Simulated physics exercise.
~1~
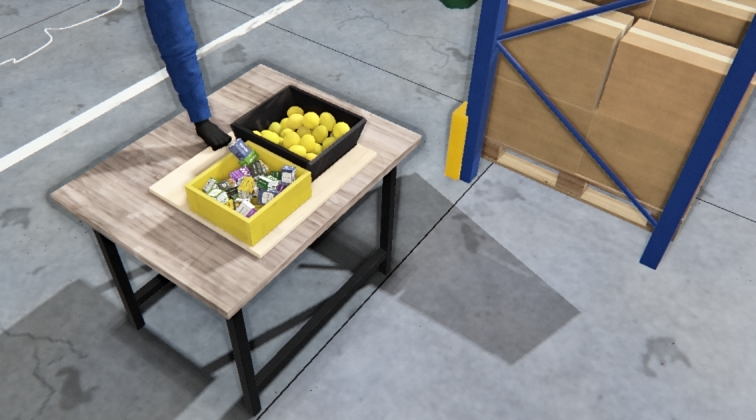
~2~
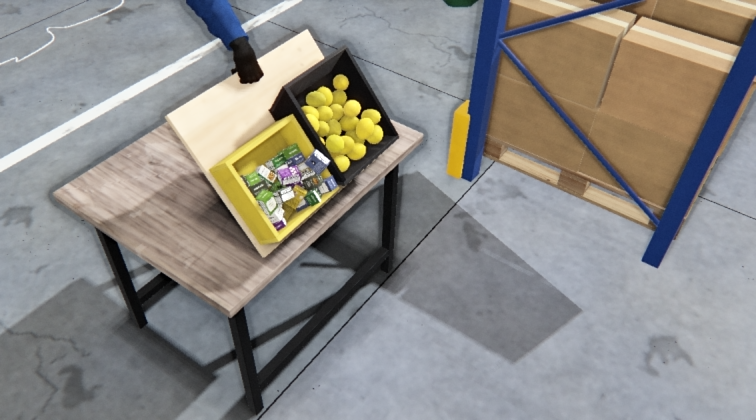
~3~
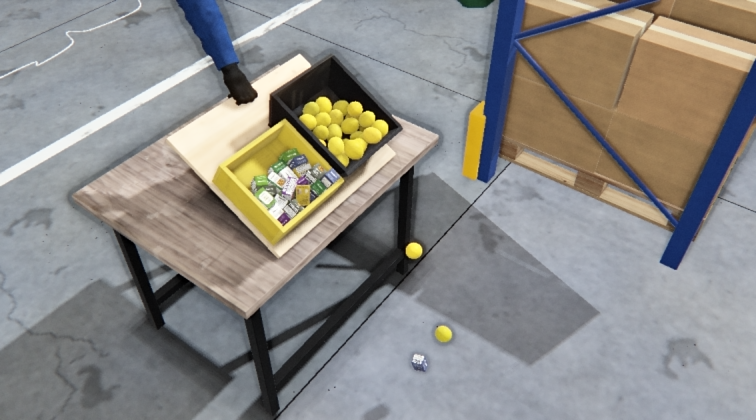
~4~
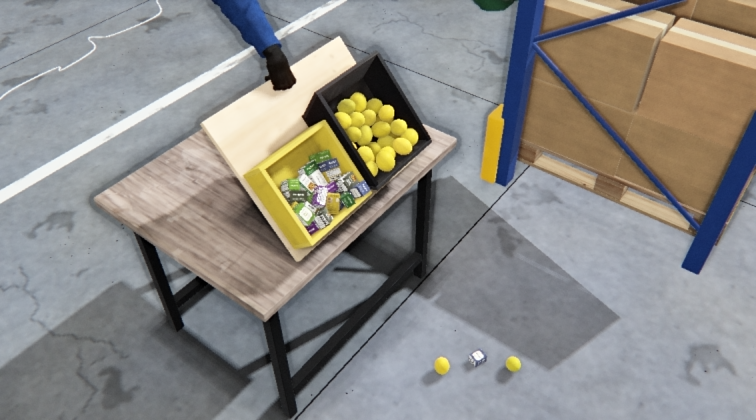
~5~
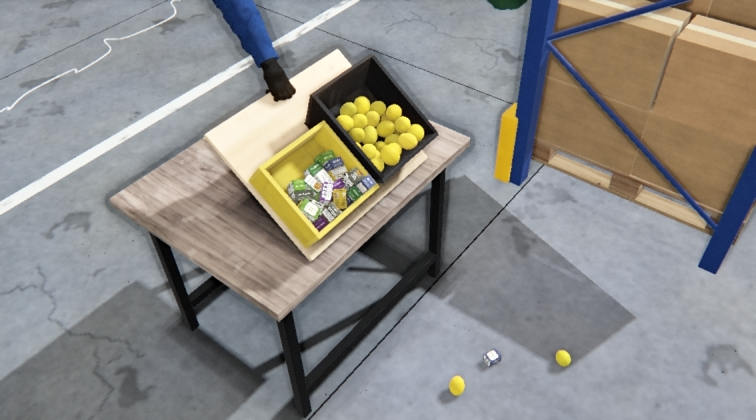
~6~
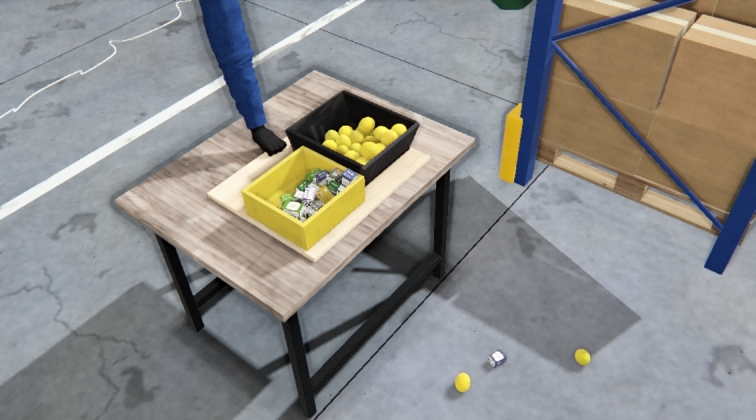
A gloved hand tipped up a board holding a black basket of lemons and a yellow basket of small cartons, then lowered it flat onto the table, leaving two lemons and one carton on the floor after they had tumbled out.
